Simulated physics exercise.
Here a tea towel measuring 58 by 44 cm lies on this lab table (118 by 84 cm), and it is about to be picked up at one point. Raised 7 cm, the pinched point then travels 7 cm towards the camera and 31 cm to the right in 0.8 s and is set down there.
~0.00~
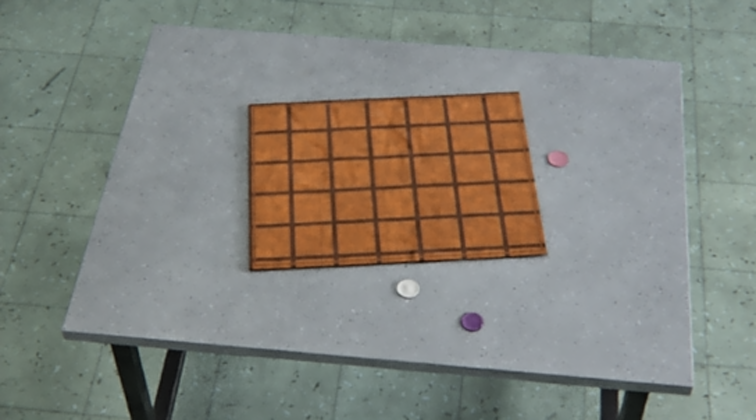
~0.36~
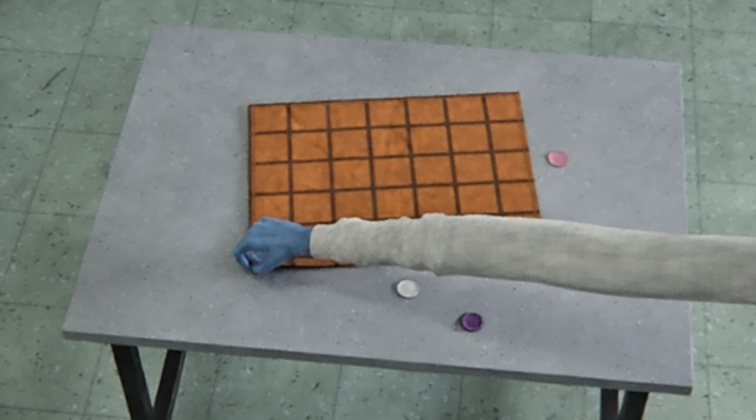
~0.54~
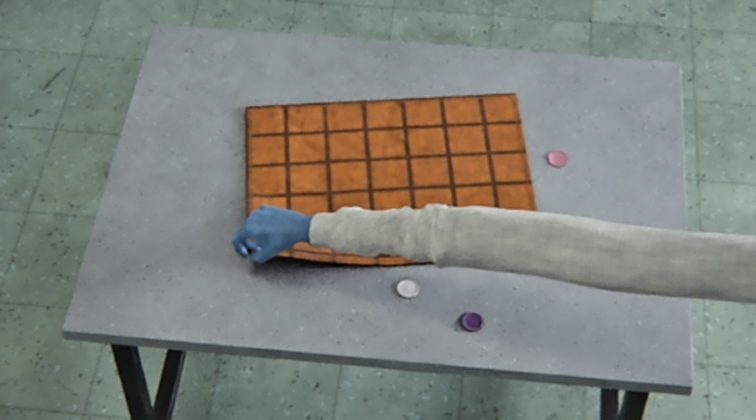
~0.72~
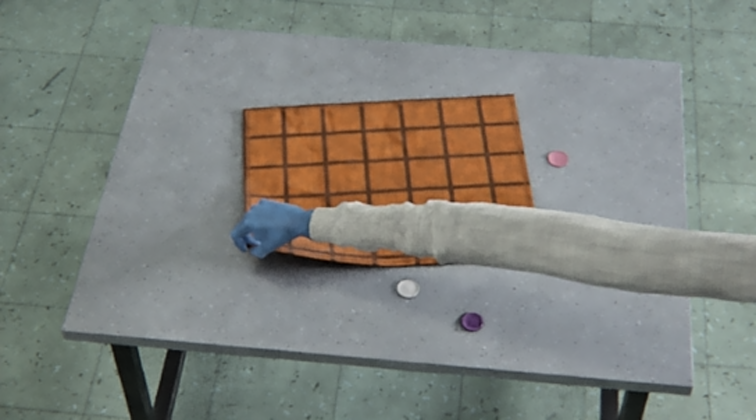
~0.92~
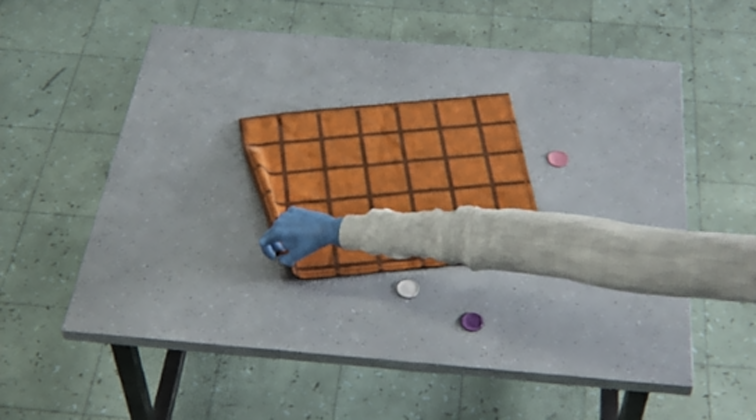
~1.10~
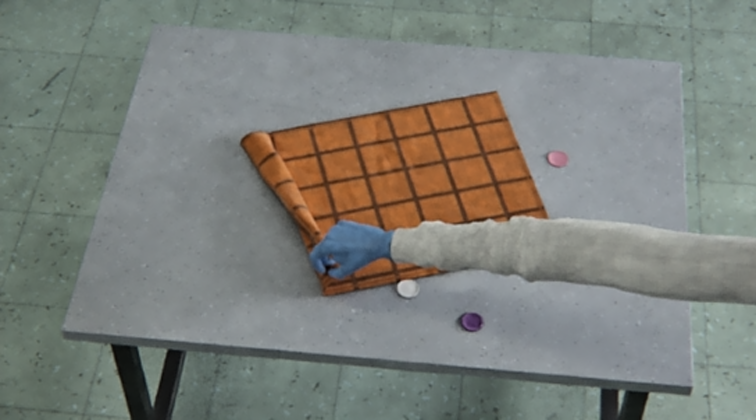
A gloved hand grips an orange checked cloth's near-left corner, lifts it, and drags it right.
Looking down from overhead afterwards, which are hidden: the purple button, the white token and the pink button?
As I see it, purple button: Exposed; white token: Concealed; pink button: Exposed.
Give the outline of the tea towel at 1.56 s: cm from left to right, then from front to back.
Seen from above it's around 66 cm wide by some 64 cm deep.
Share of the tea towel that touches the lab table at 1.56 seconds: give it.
Roughly 80 per cent of it.
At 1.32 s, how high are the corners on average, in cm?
Mean corner height at that time: Approx. 2 cm.
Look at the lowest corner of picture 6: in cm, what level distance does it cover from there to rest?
18 cm.
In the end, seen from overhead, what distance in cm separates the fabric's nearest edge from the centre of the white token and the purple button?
Around 4 centimetres for the first one and around 6 centimetres for the second.
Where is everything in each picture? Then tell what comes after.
In the first picture, purple button (472, 321); white token (408, 288); pink button (558, 158); tea towel corners (250, 271) (249, 106) (518, 93) (547, 255); highest point 0 cm, lowest 0 cm.
In the second picture, tea towel corners (249, 106) (518, 93); grip (249, 265); highest point 2 cm, lowest 0 cm.
In the third picture, tea towel corners (246, 108) (515, 94); grip (248, 254); highest point 6 cm, lowest 0 cm.
In the fourth picture, tea towel corners (243, 110) (513, 95); grip (247, 249); highest point 7 cm, lowest 0 cm.
In the fifth picture, tea towel corners (239, 120) (508, 94); grip (276, 256); highest point 7 cm, lowest 0 cm.
In the sixth picture, tea towel corners (240, 145) (496, 92) (561, 249); grip (325, 270); highest point 7 cm, lowest 0 cm.
After 1.3 s, 85 % of it is down, spanning 67 by 62 cm, above white token.
After 1.6 s, 80 % of it is down, spanning 67 by 63 cm, above white token.
After 1.8 s, 85 % of it is down, spanning 67 by 63 cm, above white token.
After 2.0 s, 85 % of it is down, spanning 67 by 63 cm, above white token.
After 3.0 s, 85 % of it is down, spanning 67 by 63 cm, above white token.
